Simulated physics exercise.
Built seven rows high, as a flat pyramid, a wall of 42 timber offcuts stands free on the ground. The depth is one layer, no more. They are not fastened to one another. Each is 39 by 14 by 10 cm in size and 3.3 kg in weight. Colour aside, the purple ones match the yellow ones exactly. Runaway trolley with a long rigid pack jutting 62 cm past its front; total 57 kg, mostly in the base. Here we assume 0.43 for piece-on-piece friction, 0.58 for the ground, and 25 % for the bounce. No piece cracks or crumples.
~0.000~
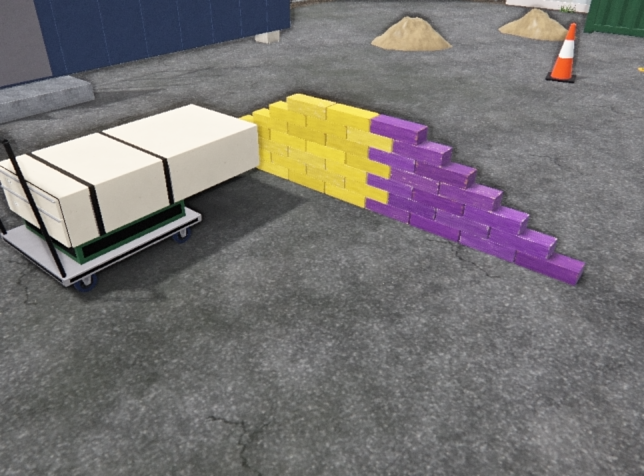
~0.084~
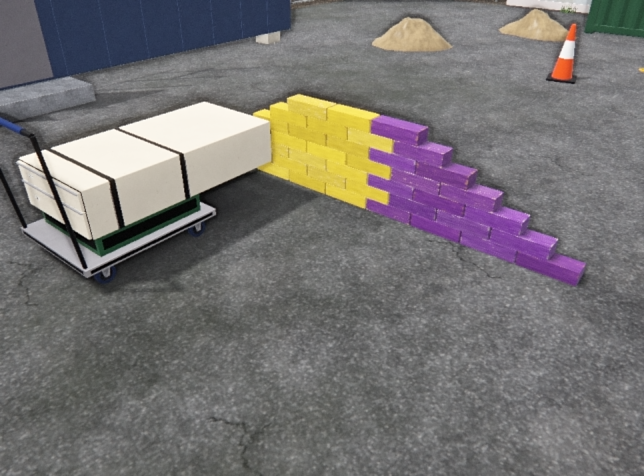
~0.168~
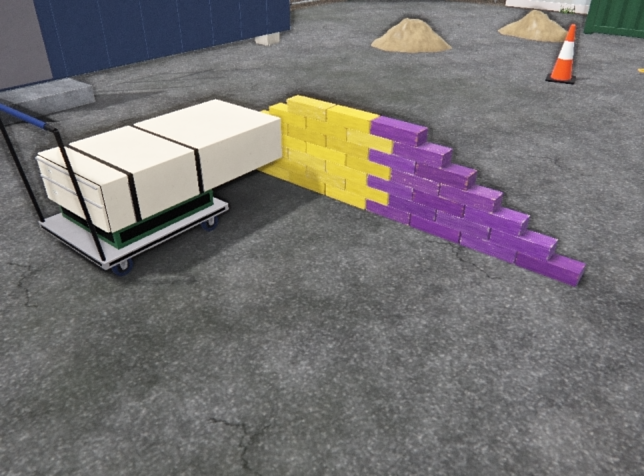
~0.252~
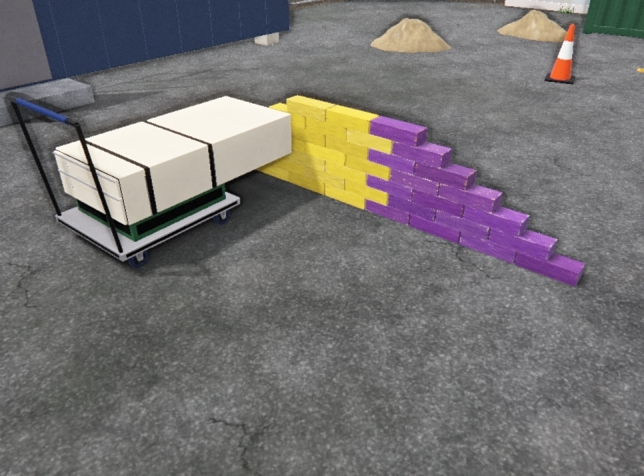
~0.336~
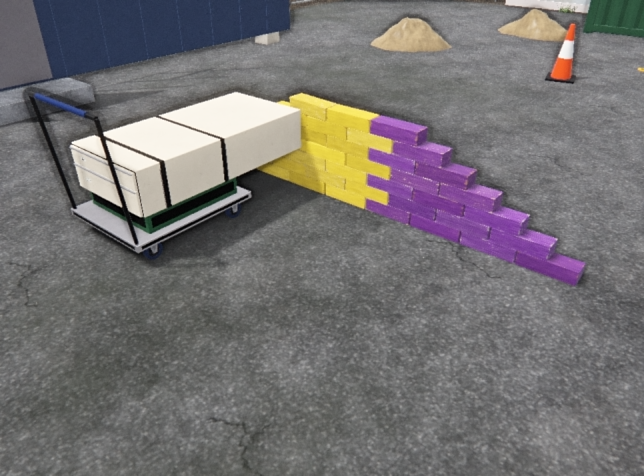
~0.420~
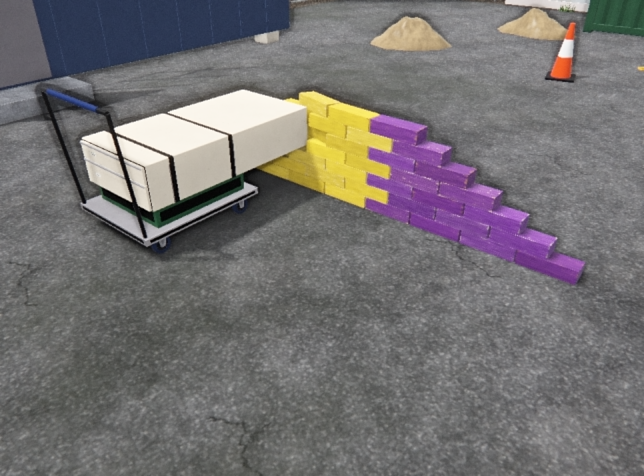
A strapped pale load on a platform trolley rolls right across asphalt, nudging the yellow end of a stepped yellow-and-purple block wall.
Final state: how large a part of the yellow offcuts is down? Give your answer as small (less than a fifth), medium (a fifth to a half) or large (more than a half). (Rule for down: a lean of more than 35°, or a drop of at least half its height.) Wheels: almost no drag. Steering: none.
Medium - a fifth to a half.
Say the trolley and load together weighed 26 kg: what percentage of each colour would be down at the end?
Purple 0, yellow 30 per cent.
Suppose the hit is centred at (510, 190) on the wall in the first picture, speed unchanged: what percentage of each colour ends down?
For purple it's 30 per cent, for yellow 0 per cent.
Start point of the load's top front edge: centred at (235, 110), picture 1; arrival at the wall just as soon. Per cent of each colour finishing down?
Result - purple: 0%; yellow: 30%.
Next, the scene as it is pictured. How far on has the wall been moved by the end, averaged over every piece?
About 10 cm.
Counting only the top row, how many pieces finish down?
2 of them.
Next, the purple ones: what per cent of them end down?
The purple group ends with 0% down.
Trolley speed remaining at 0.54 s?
The trolley is doing roughly 0.8 m/s at that moment.
Around 0.54 s, load 20 cm past the wall's line, still rolling; 3 of the 26 yellow offcuts down (3 of 42 in all colours); top yellow offcut tipped 11°.
Around 0.78 s, load 39 cm past the wall's line, still rolling; 8 of the 26 yellow offcuts down (8 of 42 in all colours); top yellow offcut tipped 46°, 27 cm lower.
Around 1.22 s, load 67 cm past the wall's line, still rolling; 8 of the 26 yellow offcuts down (8 of 42 in all colours); top yellow offcut upside down.
Finally (2.3 s), load 71 cm past the wall's line, stopped; 8 of the 26 yellow offcuts down (8 of 42 in all colours); top yellow offcut upside down; top purple offcut unmoved. That is 31 per cent. Seen by the last camera, middles, top yellow offcut near (425, 159), top purple offcut near (398, 130).
